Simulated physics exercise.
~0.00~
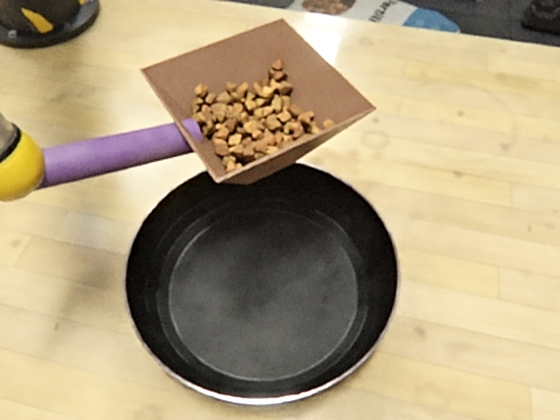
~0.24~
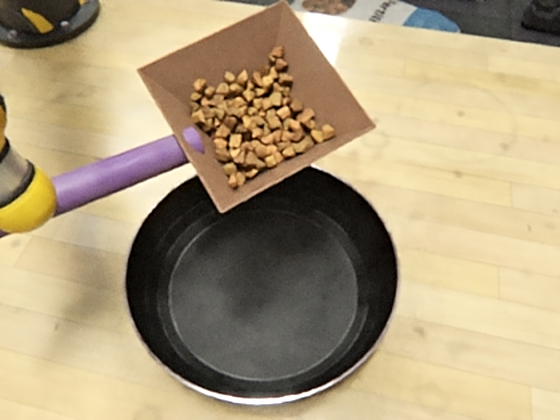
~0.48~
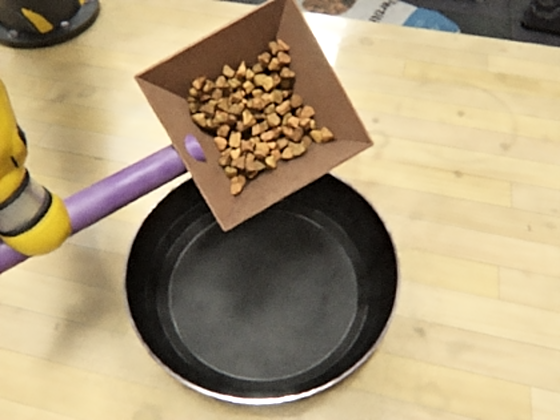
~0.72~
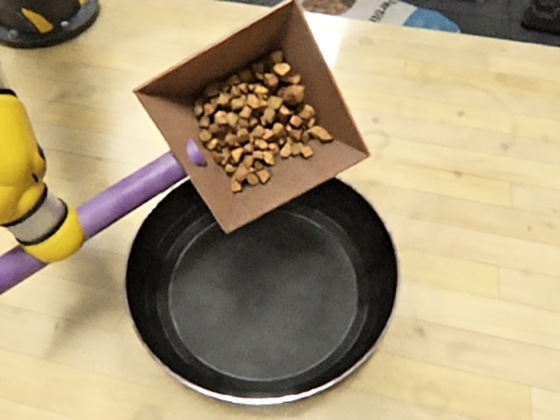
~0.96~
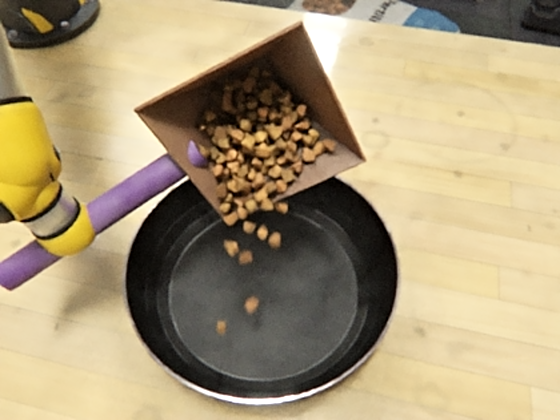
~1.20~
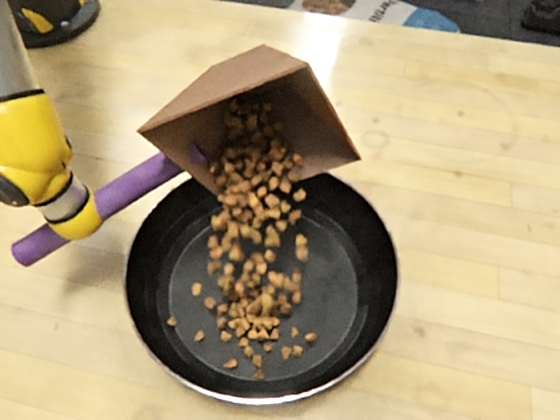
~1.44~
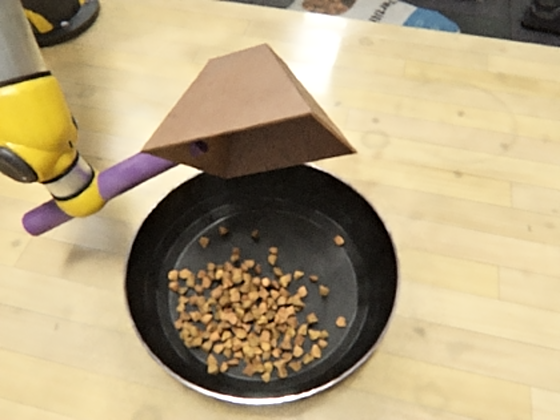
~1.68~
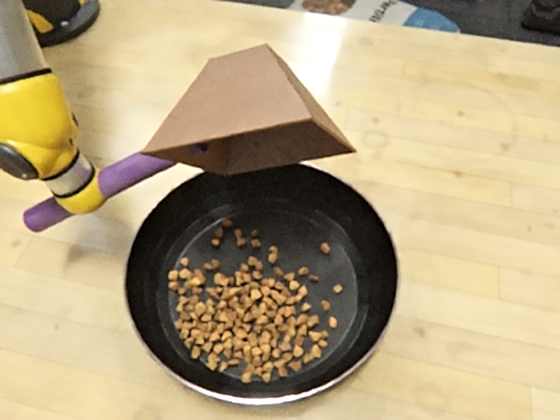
On a pale wooden surface, seen from above at an angle, a round black pan sits empty beneath a brown, flared scoop filled with small tan-brown pieces. A yellow and silver robotic arm at the left holds the scoop by its purple handle. The arm steadily rolls the scoop over, and at first the pieces only shift inside it. Then a few tumble over the lower edge, followed by a thick stream falling into the pan. The scoop ends upside down above the pan, with the pieces scattered in a loose layer across the pan's lower part.
